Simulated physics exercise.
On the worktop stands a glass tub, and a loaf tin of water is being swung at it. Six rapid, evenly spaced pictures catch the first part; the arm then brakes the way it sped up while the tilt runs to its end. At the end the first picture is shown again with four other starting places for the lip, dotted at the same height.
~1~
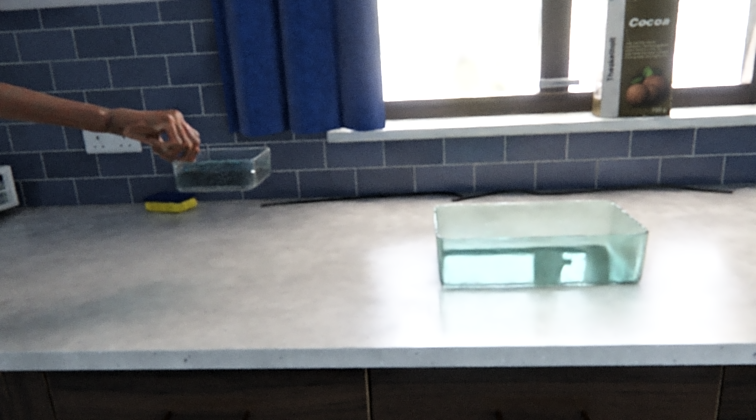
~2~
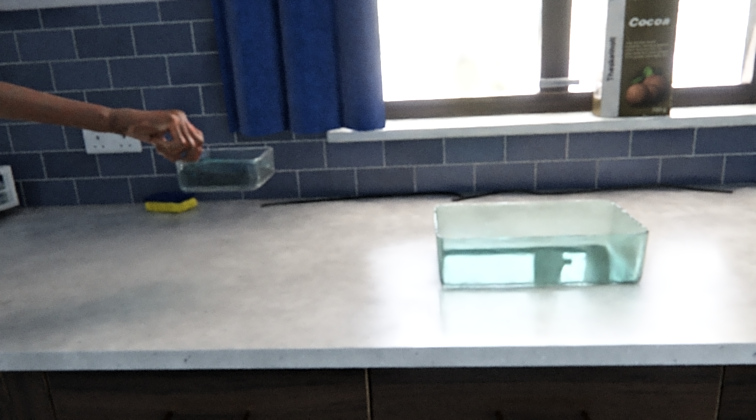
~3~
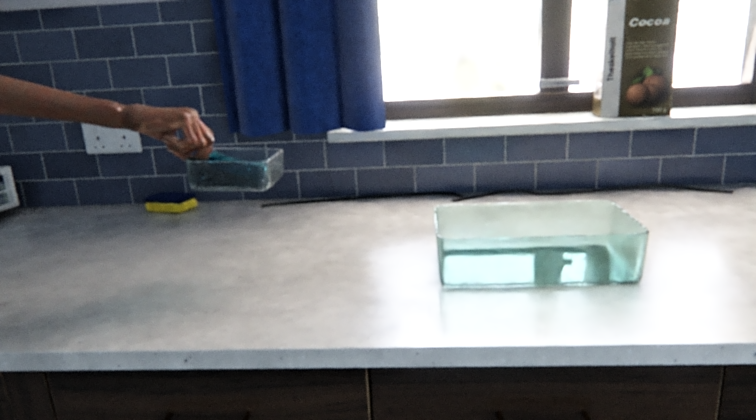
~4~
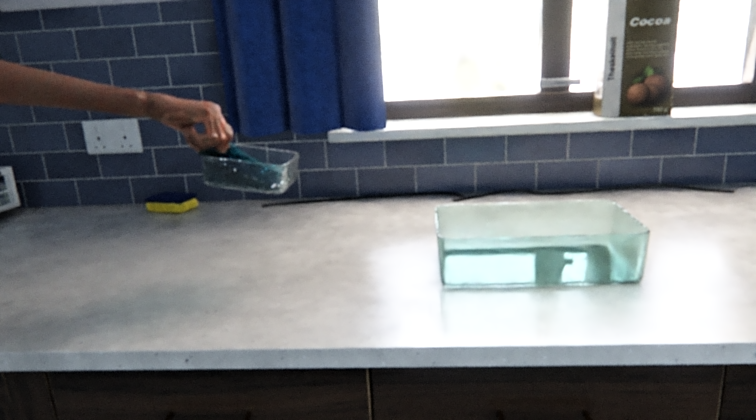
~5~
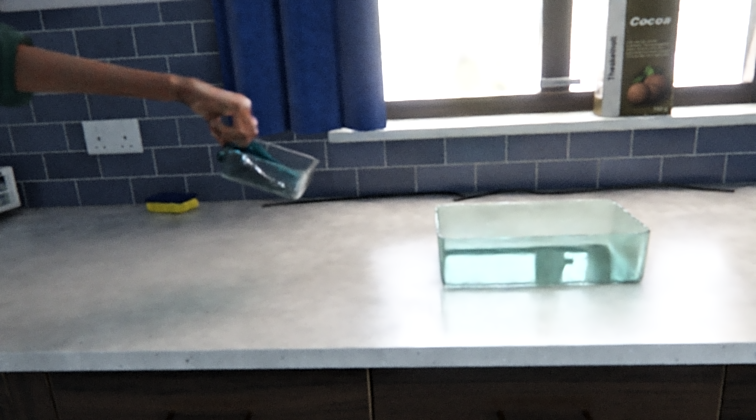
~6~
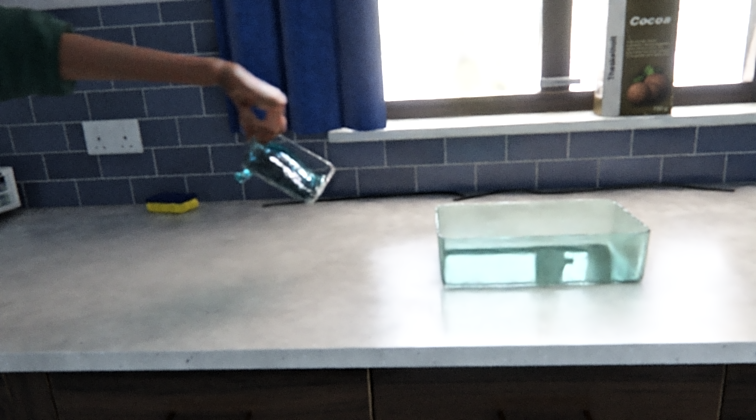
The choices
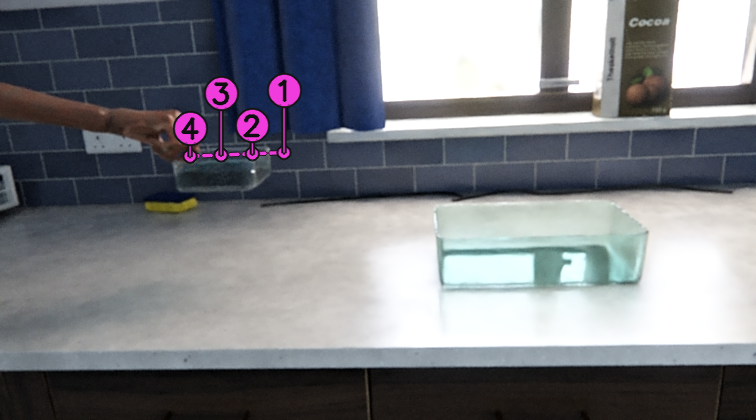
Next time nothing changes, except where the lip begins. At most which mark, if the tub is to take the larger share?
Take 1.
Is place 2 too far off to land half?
Yes, it does.
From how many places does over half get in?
One of them.
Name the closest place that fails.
The answer is 2.
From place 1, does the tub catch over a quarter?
Yes, it does.
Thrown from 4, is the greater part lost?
Yes, it does.
On the marked copy, 1 at (284, 152); 2 at (252, 153); 3 at (221, 155); 4 at (190, 156).
With 1, about 68 % lands in the tub, 24 % falls short and 7 % goes beside or beyond.
With 2, about 31 % lands in the tub, 63 % falls short and 6 % goes beside or beyond.
With 3, about 0 % lands in the tub, 95 % falls short and 5 % goes beside or beyond.
With 4, about 0 % lands in the tub, 98 % falls short.
